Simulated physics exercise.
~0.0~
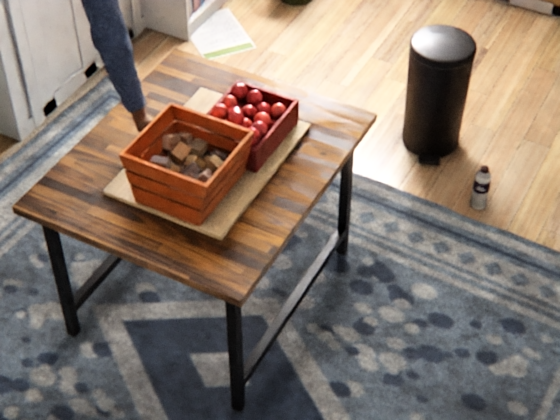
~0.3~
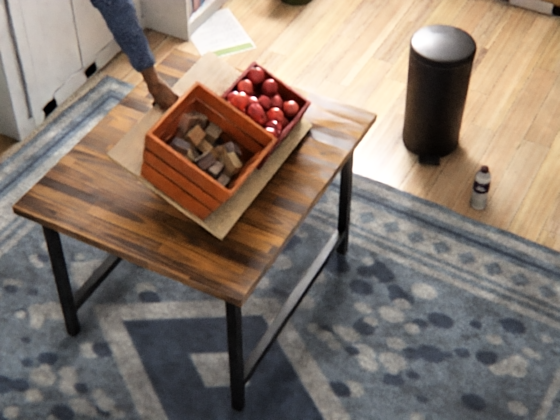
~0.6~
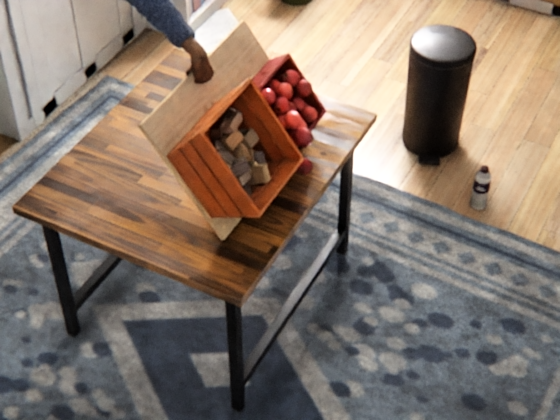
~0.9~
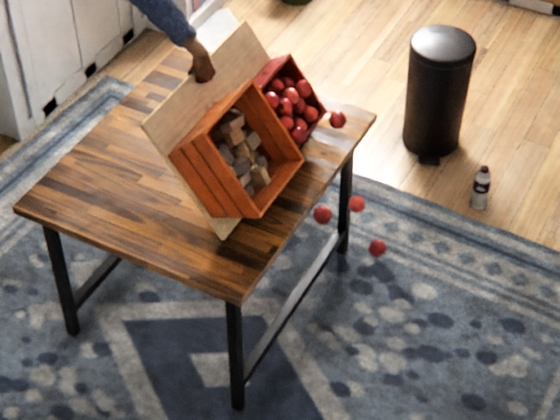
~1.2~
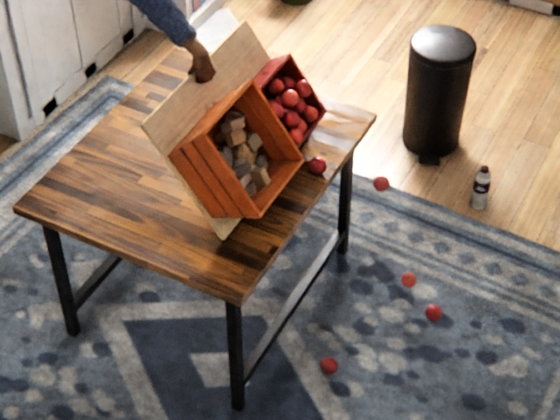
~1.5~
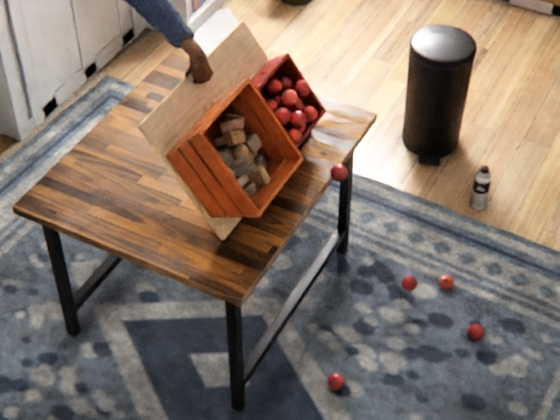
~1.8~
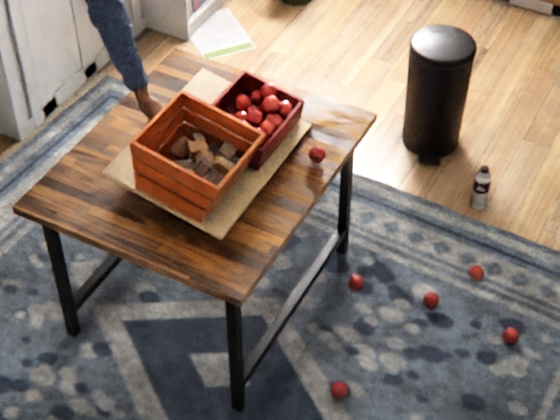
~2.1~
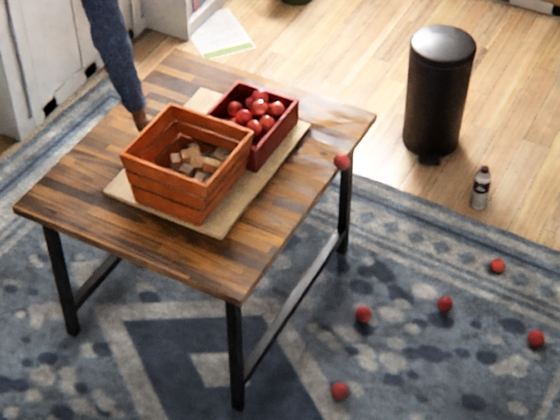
An arm tipped a board holding two trays steeply to the right on a wooden table, and several red balls spilled onto the rug before it lowered the board flat again, with the wooden blocks still in the orange tray.
